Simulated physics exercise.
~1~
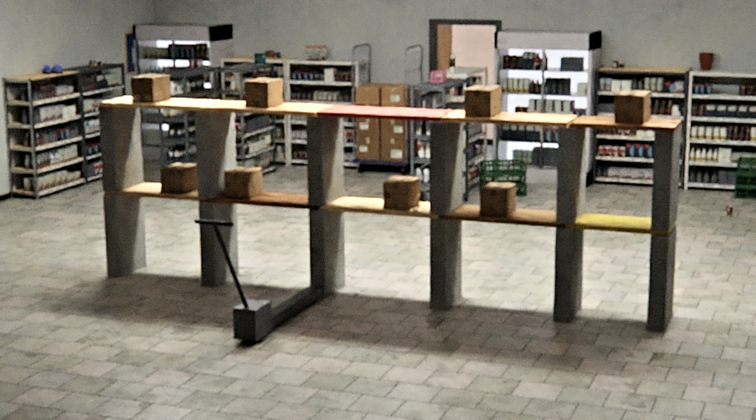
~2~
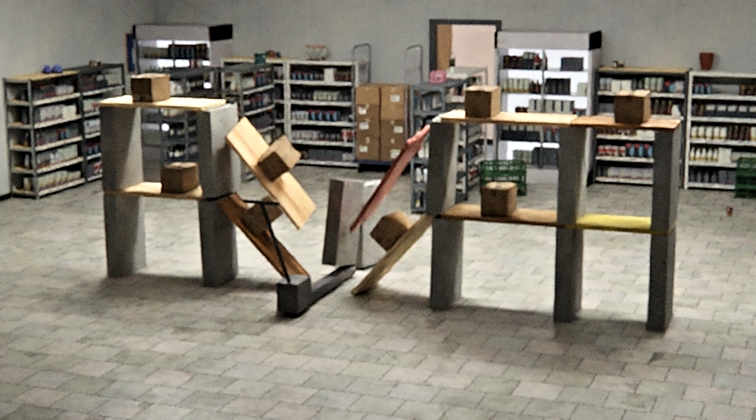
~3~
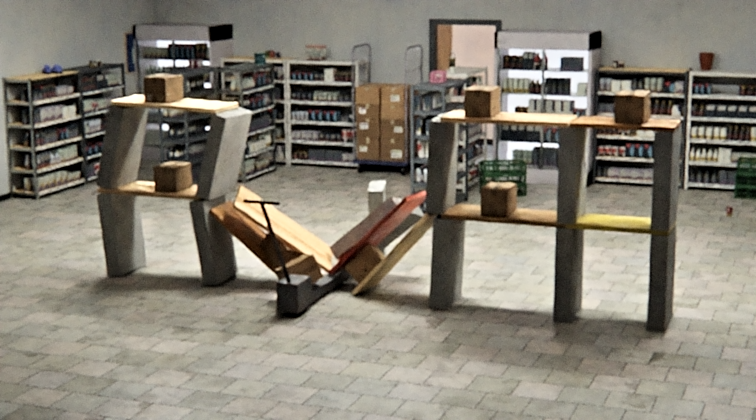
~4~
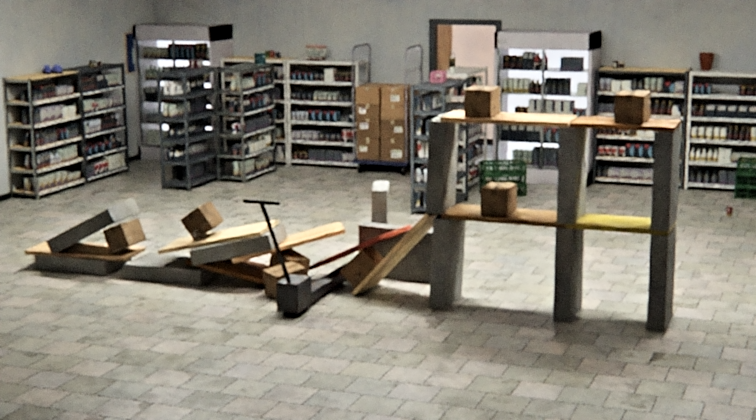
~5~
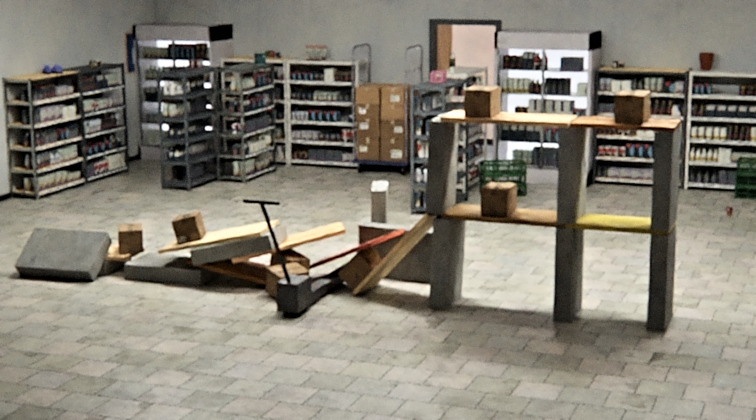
A two-tier rack of grey upright blocks and loose wooden boards, holding brown cartons, stands on a tiled storeroom floor, viewed from the front and slightly above, with stocked shelves behind. A red board lies on the top tier and a yellow one low at right. A dark floor jack pushes into the base left of centre, and the boards and cartons there drop into a V. The left section then leans and topples leftward into a low heap. At the end the red board rests aslant in the wreckage, while the right section still stands, its cartons and yellow board in place.
